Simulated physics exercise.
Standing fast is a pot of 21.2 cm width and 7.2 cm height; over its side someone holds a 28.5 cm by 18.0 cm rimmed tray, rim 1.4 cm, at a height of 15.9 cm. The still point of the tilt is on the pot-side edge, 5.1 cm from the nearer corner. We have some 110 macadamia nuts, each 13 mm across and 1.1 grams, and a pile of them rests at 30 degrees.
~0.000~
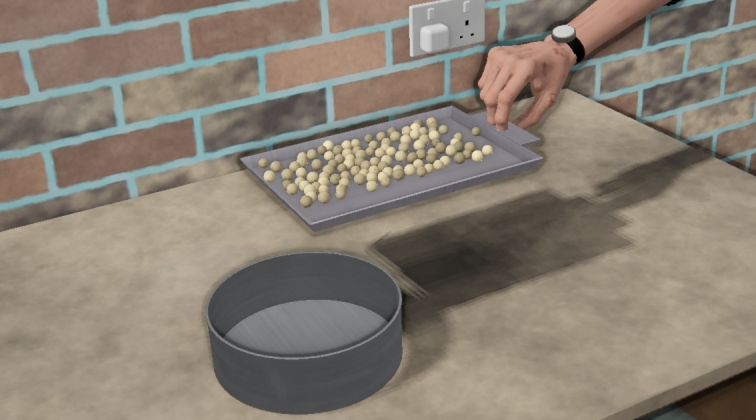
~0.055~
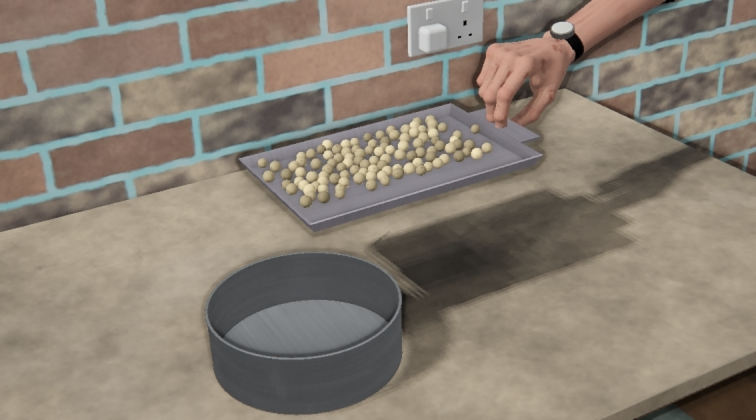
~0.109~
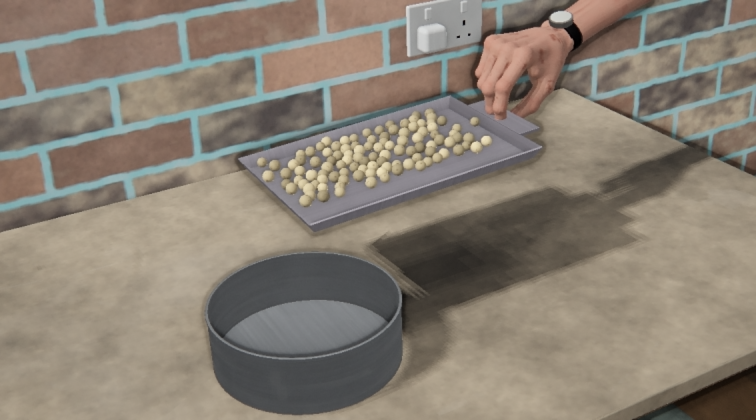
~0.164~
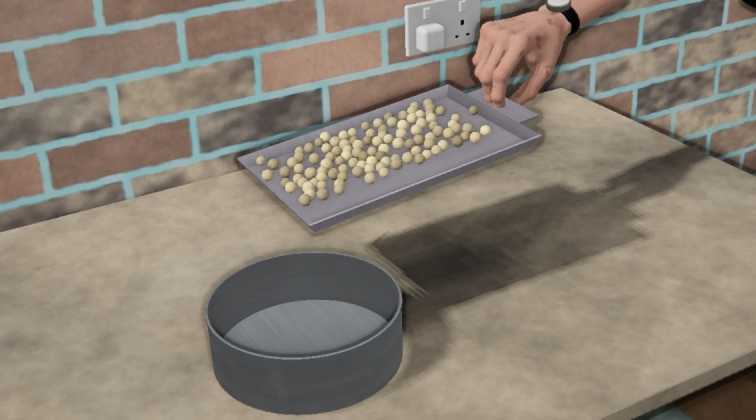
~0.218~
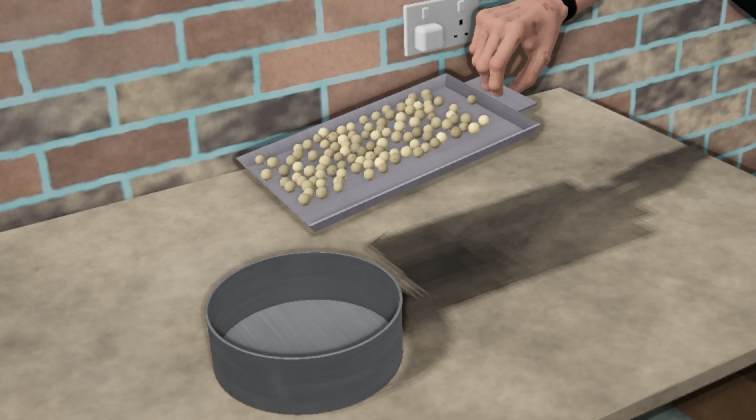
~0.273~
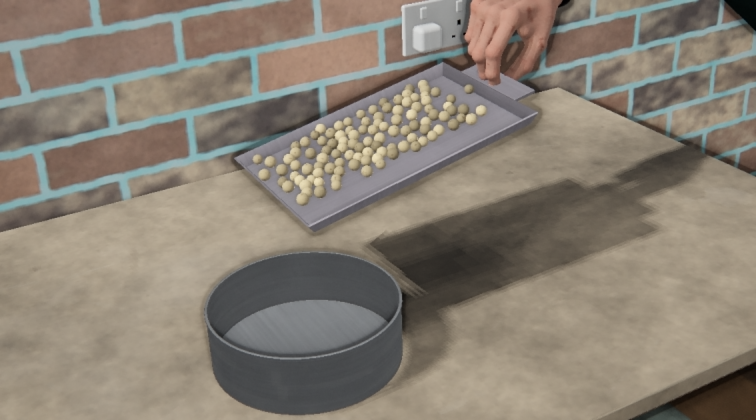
On a stone-like worktop beside a brick wall, a hand wearing a watch holds a grey rimmed tray of small round pale nuts near a dark, empty round pot, then gradually raises the tray's right end into a slight leftward tilt.
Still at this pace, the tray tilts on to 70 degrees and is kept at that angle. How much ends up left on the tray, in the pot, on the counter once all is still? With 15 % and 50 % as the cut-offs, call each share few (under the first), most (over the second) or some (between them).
My estimate: Left on the tray: Few, pot: Most, counter: Some.
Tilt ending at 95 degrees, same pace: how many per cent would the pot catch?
In that case it comes to about 70 in a hundred.
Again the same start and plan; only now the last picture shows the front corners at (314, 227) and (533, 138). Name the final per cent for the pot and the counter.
Pot 95; counter 5.
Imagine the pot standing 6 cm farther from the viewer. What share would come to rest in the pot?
About 95 %.
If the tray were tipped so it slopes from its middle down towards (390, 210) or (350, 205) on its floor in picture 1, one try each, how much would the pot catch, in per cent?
Roughly 90 % for the first direction, roughly 100 % for the second.
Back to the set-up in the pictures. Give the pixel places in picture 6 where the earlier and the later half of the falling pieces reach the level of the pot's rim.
I'd mark about (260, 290) for the first half and about (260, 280) for the second.
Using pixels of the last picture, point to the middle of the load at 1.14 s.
Close to pixel (270, 193).
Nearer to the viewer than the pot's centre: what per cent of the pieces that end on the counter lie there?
I'd put it at around 0 per cent.
After 0.79 s, tilt 39 degrees; the tray holds 100 %, the pot 0 %.
After 1.14 s, tilt 58 degrees; the tray holds 65 %, the pot 15 %.
After 1.58 s, tilt 70 degrees; the tray holds 10 %, the pot 60 %.
At rest (2.5 s), tray 0 %, pot 70 %, counter 30 %.
